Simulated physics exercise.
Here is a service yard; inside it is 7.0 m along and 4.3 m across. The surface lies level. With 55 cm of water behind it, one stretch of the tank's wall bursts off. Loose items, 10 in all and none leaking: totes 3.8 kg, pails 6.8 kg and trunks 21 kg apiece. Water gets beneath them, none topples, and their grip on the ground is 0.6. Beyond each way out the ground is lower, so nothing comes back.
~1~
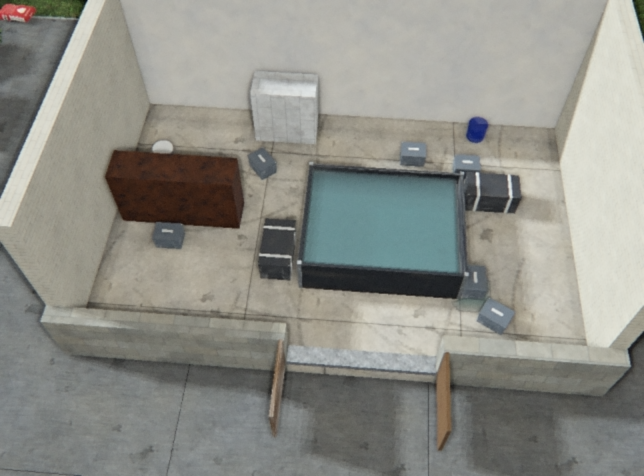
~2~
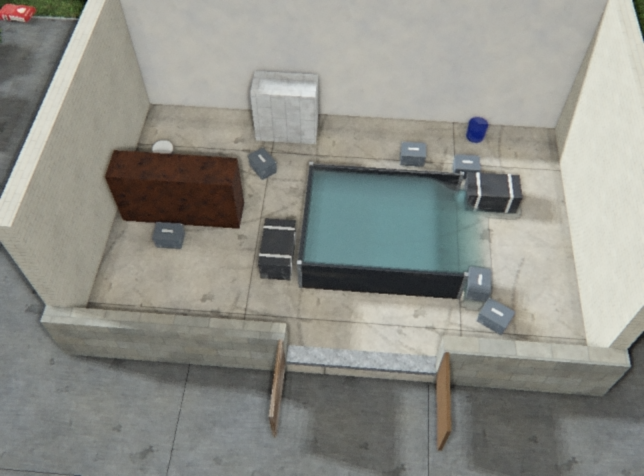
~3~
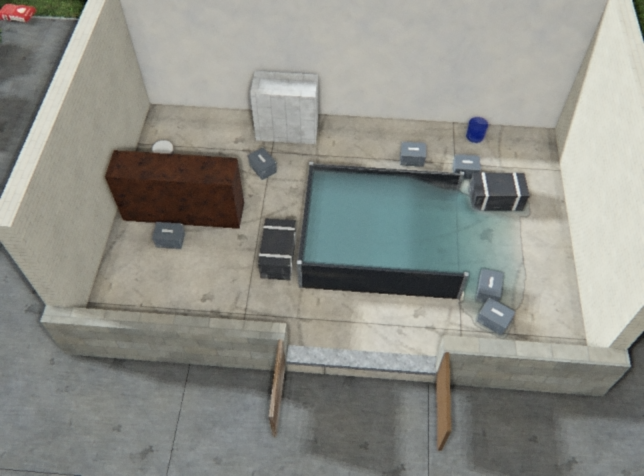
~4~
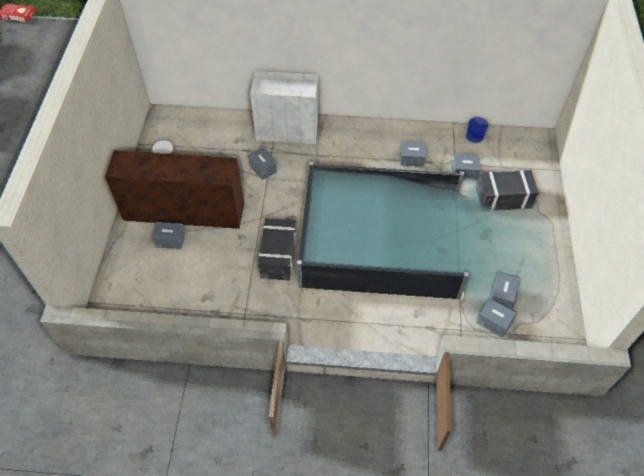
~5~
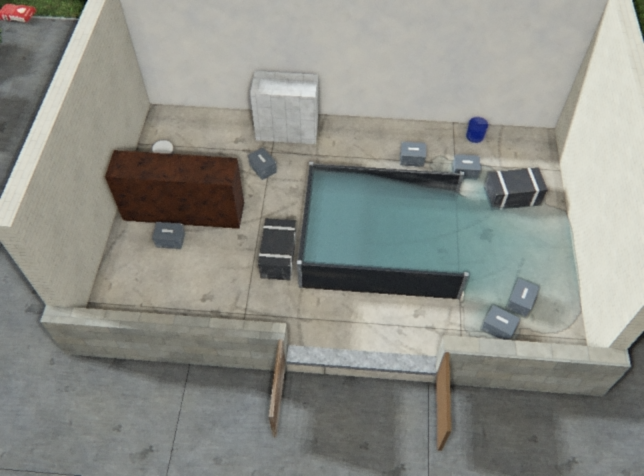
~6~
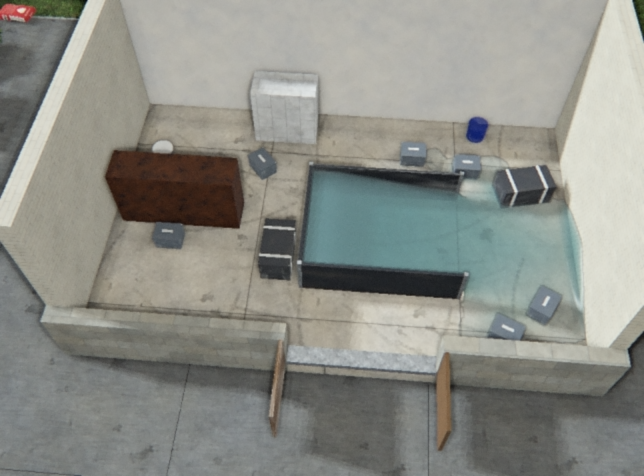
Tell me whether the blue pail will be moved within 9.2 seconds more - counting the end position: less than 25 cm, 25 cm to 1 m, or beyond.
The blue pail gets carried off.
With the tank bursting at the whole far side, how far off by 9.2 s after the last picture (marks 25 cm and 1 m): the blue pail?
Then the blue pail travels far.
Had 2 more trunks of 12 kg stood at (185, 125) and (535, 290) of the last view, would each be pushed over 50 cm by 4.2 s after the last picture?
In that order: Under, more.
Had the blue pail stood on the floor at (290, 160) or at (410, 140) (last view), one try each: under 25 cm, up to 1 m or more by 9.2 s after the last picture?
In that order: It travels far; it gets carried off.
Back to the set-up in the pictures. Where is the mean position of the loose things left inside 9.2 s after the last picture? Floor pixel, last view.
Near (245, 238).
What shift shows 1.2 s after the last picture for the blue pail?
Roughly 0 cm by then.
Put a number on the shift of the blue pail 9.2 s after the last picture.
Roughly 400 cm.
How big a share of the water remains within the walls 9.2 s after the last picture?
About 92 per cent.
Then, 1.2 s after the last picture the blue pail is near (479, 124), 0.0 m from its start, aground; 0 of 10 are out; 2 afloat.
Then, 3.8 s after the last picture the blue pail is near (320, 154), 2.7 m from its start, aground; 0 of 10 are out; 5 afloat.
Then, 6.2 s after the last picture the blue pail is near (229, 165), 4.1 m from its start, aground; 0 of 10 are out; 6 afloat.
Then, 9.2 s after the last picture the blue pail is near (238, 161), 4.0 m from its start, afloat; 0 of 10 are out; 10 afloat.
